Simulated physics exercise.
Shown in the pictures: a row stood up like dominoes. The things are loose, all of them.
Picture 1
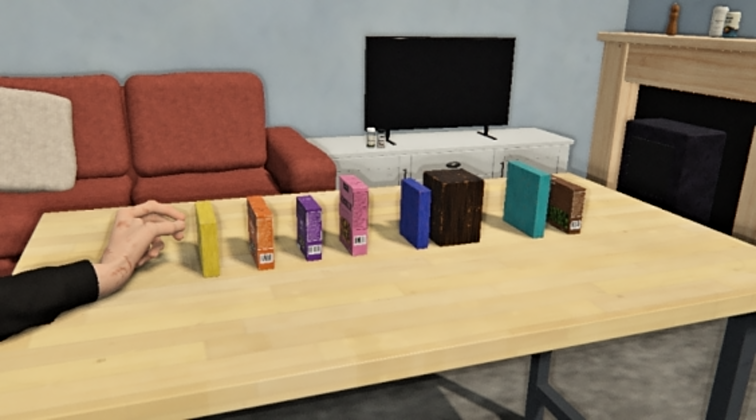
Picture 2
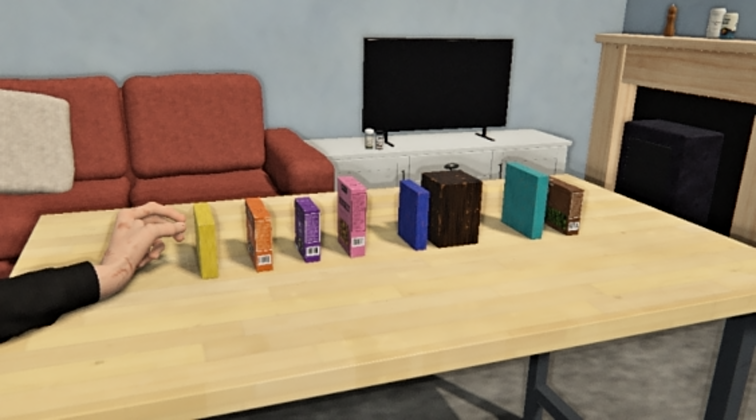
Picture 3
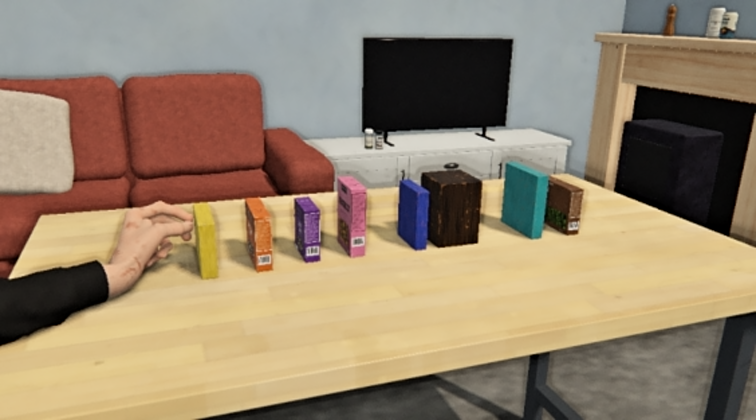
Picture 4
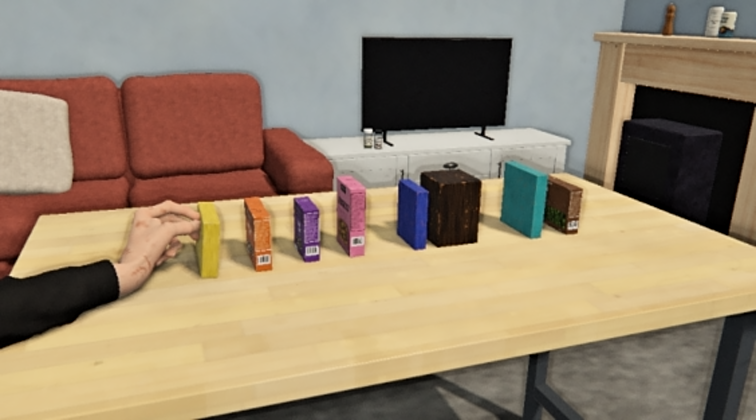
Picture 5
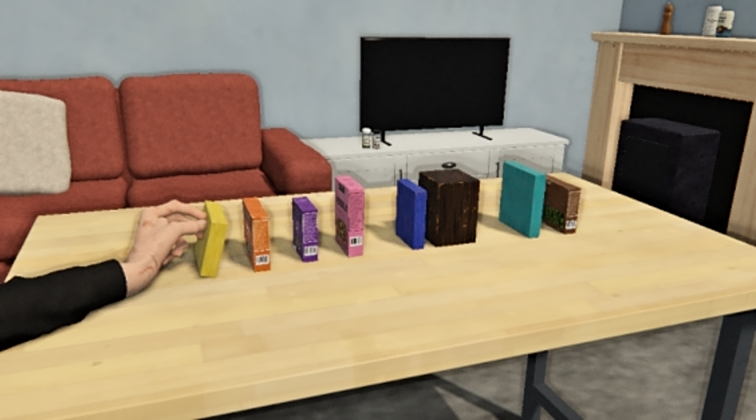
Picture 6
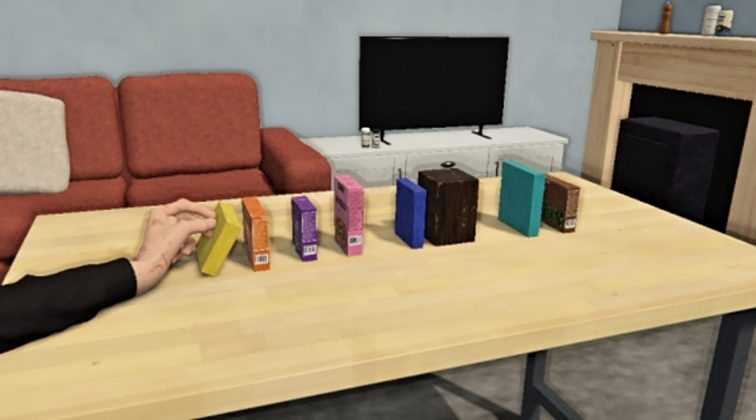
A hand in a dark sleeve reaches in from the left over a pale wooden table, seen from slightly above in a living room with a red sofa, television and fireplace. Yellow, orange, purple, pink, blue, black, turquoise and brown upright pieces stand spaced left to right. The fingers push the yellow board, tilting it rightward toward the orange packet, while the view drifts very slightly.
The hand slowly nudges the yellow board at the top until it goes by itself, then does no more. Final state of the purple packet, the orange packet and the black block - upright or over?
The purple packet is brought down; the orange packet is brought down; the black block still stands.
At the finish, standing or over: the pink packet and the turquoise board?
The pink packet topples; the turquoise board stays upright.
Then, 0.20 s on from there, yellow board 81° over; orange packet turned 38° from how it was put near (286, 230); purple packet turned 21° from how it was put near (314, 226).
Then, 0.30 s on from there, yellow board 90° over; orange packet turned 56° from how it was put near (296, 234); purple packet turned 49° from how it was put near (326, 229); pink packet turned 15° from how it was put.
Then, 0.40 s on from there, yellow board 90° over; orange packet turned 63° from how it was put near (298, 236); purple packet turned 66° from how it was put near (332, 233); pink packet turned 48° from how it was put.
Then, 0.70 s on from there, yellow board 90° over; orange packet turned 66° from how it was put near (294, 237); purple packet turned 67° from how it was put near (333, 234); pink packet turned 56° from how it was put.
In the end, toppled on the table, pink packet, orange packet and purple packet; left askew, blue board; the other 2 unmoved. At the end, from the last picture's camera, purple packet near (331, 234), orange packet near (291, 238).
